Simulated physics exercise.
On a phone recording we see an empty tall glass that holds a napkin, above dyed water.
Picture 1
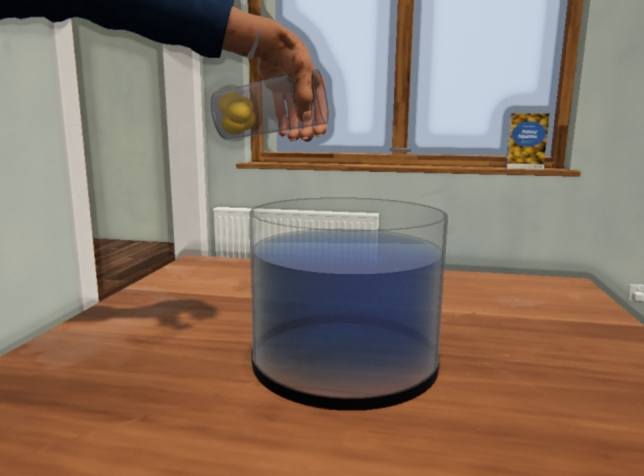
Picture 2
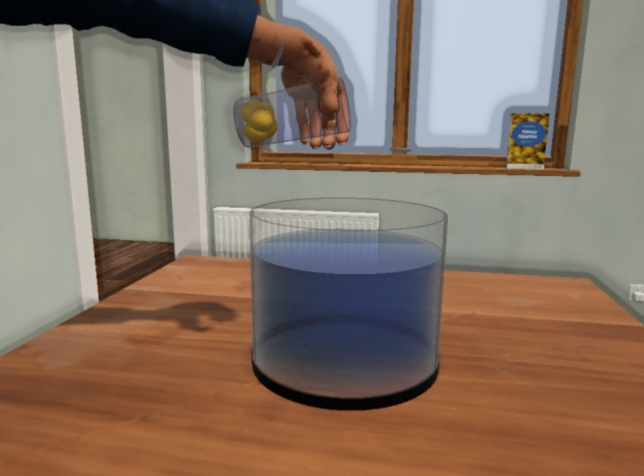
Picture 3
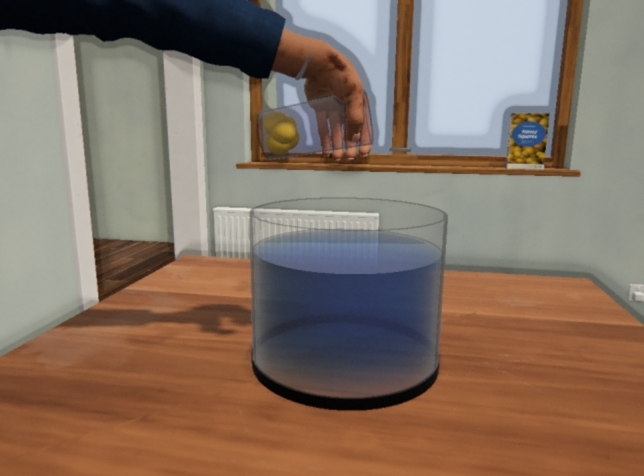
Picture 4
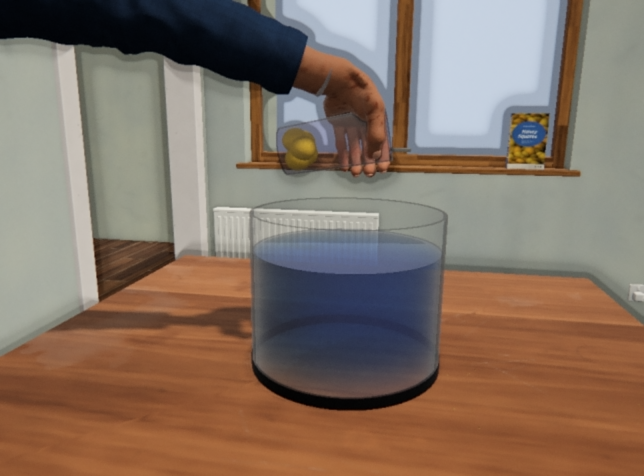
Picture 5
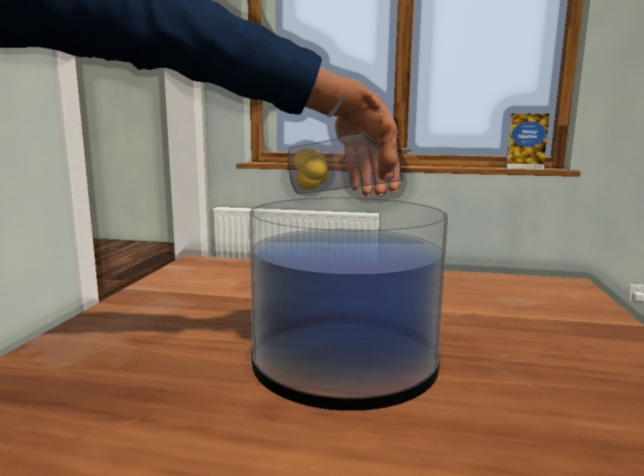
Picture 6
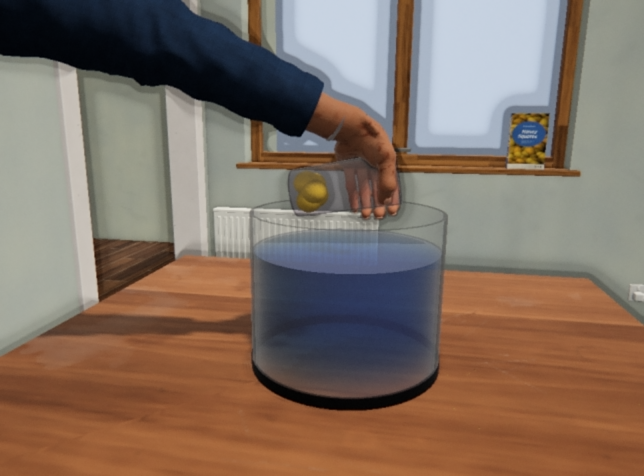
A hand held a clear glass on its side with something yellowish inside, moving it rightward and down over a big bowl of blue water until it hovered just above the surface.
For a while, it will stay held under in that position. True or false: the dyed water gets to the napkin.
True.
Soon after, the tall glass enters the dyed water.
Later, dyed water pours in as the air escapes.
In the end, the tall glass is under, flooded, and the napkin is wet.
